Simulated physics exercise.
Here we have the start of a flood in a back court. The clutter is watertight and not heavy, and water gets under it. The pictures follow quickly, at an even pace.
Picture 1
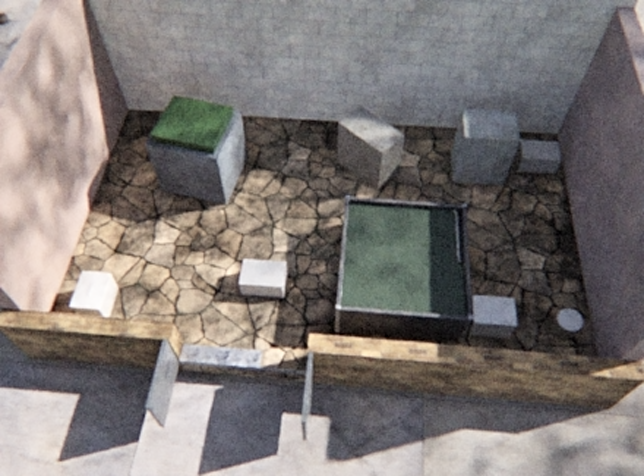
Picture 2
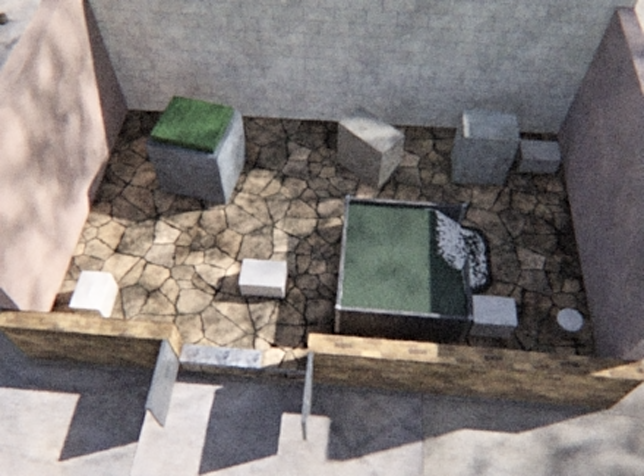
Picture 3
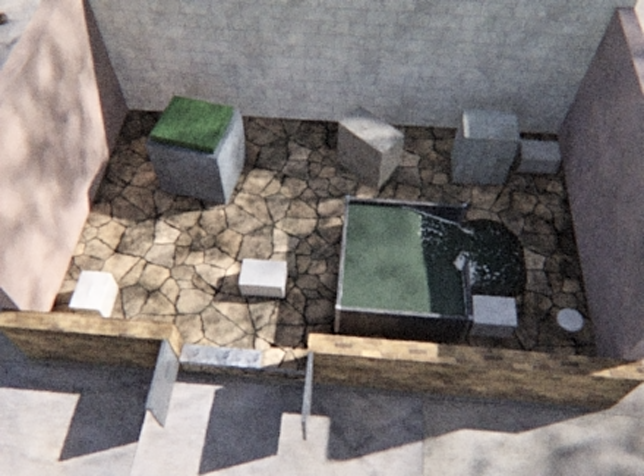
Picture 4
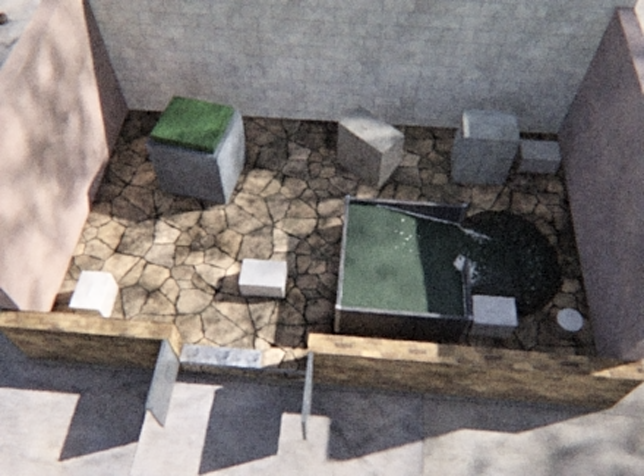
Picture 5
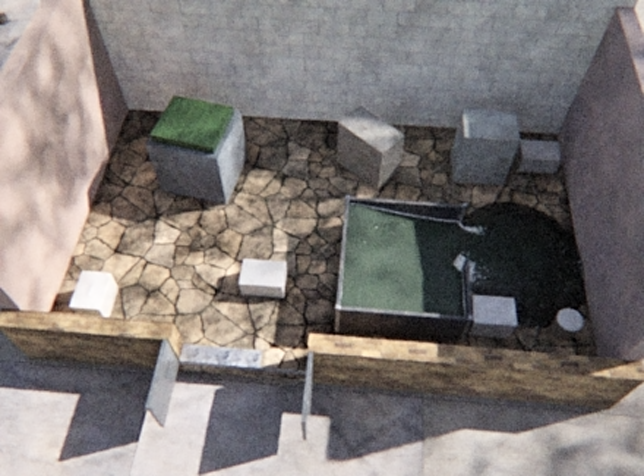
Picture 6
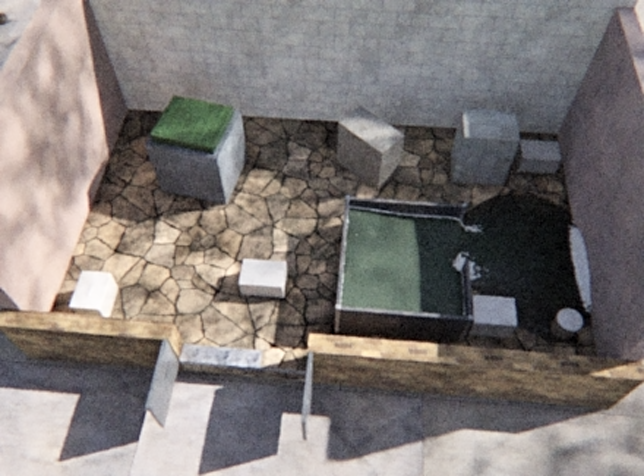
In a walled stone court, dark water pours from a tank's right side and spreads rightward.
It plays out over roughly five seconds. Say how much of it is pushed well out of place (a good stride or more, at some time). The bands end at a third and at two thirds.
It is from one to two thirds.
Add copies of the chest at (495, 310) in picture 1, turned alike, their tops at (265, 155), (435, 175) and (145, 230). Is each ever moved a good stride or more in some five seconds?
In that order: Never so far, under that, not that far.
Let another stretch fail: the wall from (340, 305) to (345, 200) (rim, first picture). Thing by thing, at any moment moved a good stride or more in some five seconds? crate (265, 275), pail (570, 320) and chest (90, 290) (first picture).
In that order: Shifted that much, under that, swept aside.
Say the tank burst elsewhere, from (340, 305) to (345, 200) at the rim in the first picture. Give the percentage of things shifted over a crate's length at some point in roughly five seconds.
Roughly 40 per cent.
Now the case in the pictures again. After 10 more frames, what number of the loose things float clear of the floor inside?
The number is 0.
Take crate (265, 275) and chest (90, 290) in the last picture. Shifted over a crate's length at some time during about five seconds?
In turn: No, no.
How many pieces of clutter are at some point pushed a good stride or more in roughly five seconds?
3 of them.
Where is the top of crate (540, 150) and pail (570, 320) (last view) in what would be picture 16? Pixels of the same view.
Near (515, 130) and (533, 337).
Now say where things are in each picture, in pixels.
The first frame shows a chest at (495, 310), on the bottom; a crate at (541, 150) rests on the ground; 0 of 5 have shifted.
The second frame shows a chest at (495, 310), on the bottom; a crate at (541, 150), on the bottom; 0 of 5 have shifted.
The third frame shows a chest at (495, 310), on the bottom; a crate at (541, 150) rests on the ground; 0 of 5 have shifted.
The fourth frame shows a chest at (495, 310) rests on the ground; a crate at (541, 150) rests on the ground; 0 of 5 have shifted.
The fifth frame shows a chest at (495, 310), on the bottom; a crate at (541, 150) rests on the ground; 0 of 5 have shifted.
The sixth frame shows a chest at (495, 310) rests on the ground; a crate at (541, 150), on the bottom; 0 of 5 have shifted.
A moment on, 0 of 5 are well off their spots; 0 afloat.
Next, 2 of 5 are well off their spots; 0 afloat.
Later, 3 of 5 are well off their spots; 3 afloat.
In the end, 3 of 5 are well off their spots, and 3 have been at some point; 2 afloat.
